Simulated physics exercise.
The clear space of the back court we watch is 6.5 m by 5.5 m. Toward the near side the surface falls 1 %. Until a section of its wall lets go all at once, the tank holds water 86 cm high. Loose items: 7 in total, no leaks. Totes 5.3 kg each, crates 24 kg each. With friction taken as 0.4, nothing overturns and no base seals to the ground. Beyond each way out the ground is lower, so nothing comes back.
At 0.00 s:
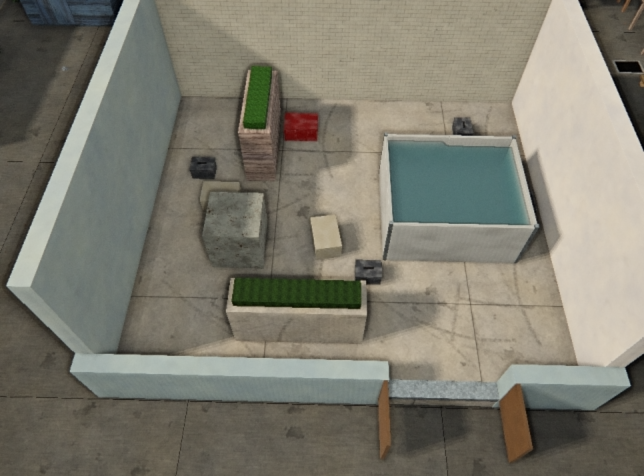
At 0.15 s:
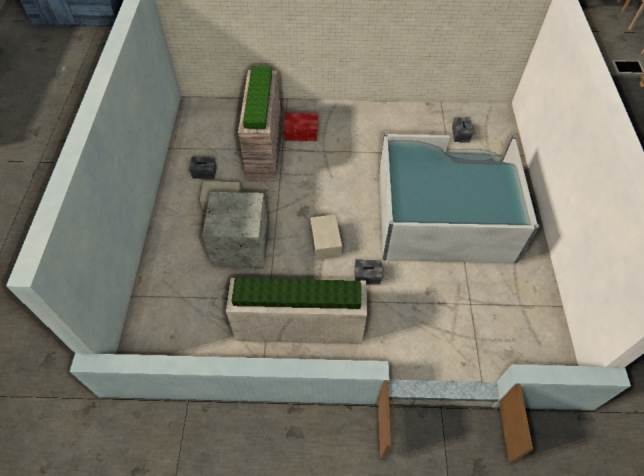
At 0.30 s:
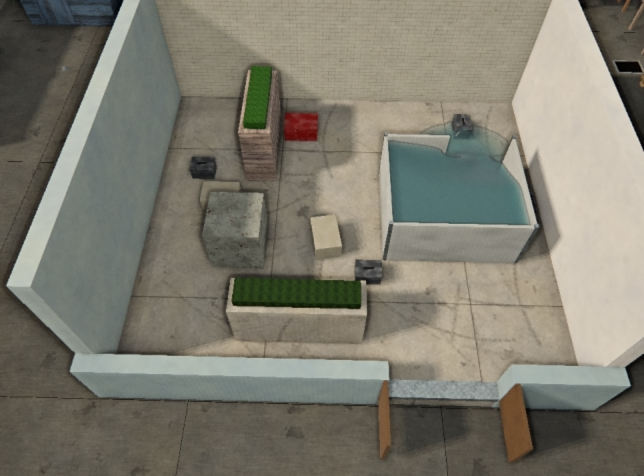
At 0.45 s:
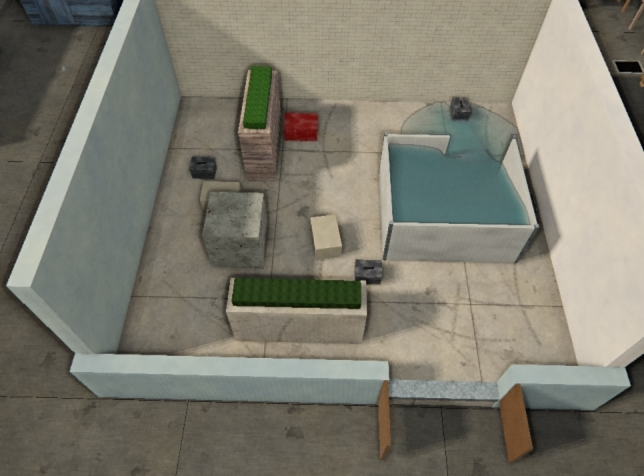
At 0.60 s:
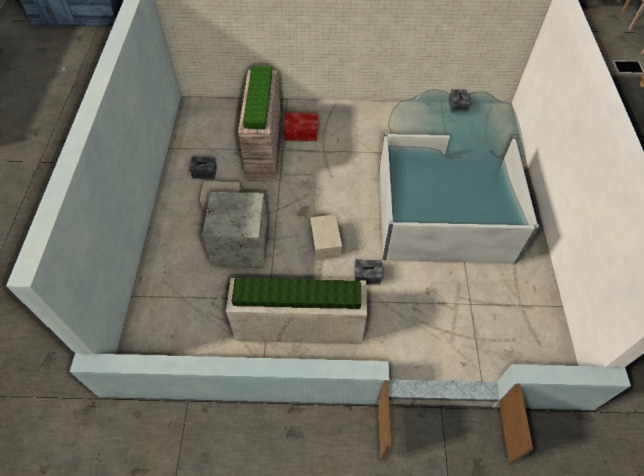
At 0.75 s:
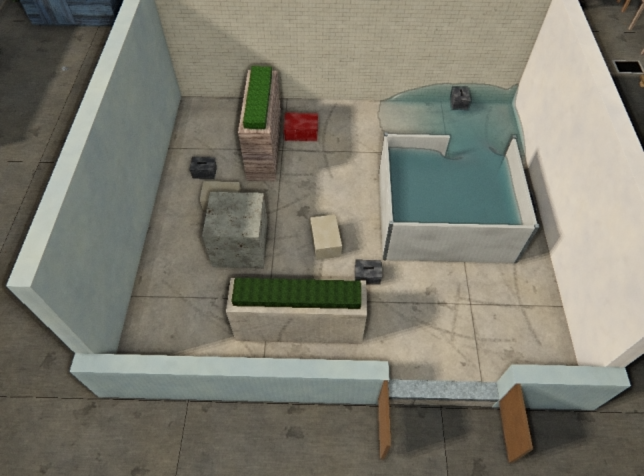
The clip opens on a walled court with green-topped planters, blocks and a white-sided tank of blue water at right. A gap appears in the tank's back side, and water pours through, nudging a small dark block backward and spreading in a thin sheet toward the rear wall.
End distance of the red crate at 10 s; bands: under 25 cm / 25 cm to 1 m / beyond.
Displacement: Large.
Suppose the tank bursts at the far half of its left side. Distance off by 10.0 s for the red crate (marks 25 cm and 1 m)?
So the red crate winds up far off.
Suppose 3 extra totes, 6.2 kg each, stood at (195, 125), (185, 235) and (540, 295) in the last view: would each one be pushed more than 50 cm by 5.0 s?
Answers, first to last: Exceeding, exceeding, exceeding.
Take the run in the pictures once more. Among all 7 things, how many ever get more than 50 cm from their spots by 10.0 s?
That adds up to 6.
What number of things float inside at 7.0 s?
Total: 5.
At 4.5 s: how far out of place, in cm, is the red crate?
About 350 cm out of place.
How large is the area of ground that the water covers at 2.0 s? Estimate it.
My estimate is roughly 11.5 m2.
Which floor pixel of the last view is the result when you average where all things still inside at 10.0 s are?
It works out to somewhere near (334, 271) on the floor.
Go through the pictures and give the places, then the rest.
The first frame shows the red crate at (301, 121) rests on the ground; 3.4 m2 under water; 0 of 7 have shifted.
The second frame shows the red crate at (301, 121), on the bottom; 4.1 m2 under water; 0 of 7 have shifted.
The third frame shows the red crate at (301, 121) rests on the ground; 5.2 m2 under water; 1 of 7 have shifted.
The fourth frame shows the red crate at (301, 121), on the bottom; 6.5 m2 under water; 1 of 7 have shifted.
The fifth frame shows the red crate at (301, 121), on the bottom; water covers 7.3 m2; 1 of 7 have shifted.
The sixth frame shows the red crate at (301, 121), on the bottom; water covers 7.5 m2; 1 of 7 have shifted.
After 2.0 s the red crate is near (299, 122), 0.1 m from its start, aground; 0 of 7 are out; 1 afloat.
After 4.5 s the red crate is near (298, 286), 3.4 m from its start, afloat; 0 of 7 are out; 3 afloat.
After 7.0 s the red crate is near (412, 293), 3.9 m from its start, aground; 0 of 7 are out; 5 afloat.
After 10.0 s the red crate is near (473, 270), 4.0 m from its start, afloat; 1 of 7 are out; 4 afloat.
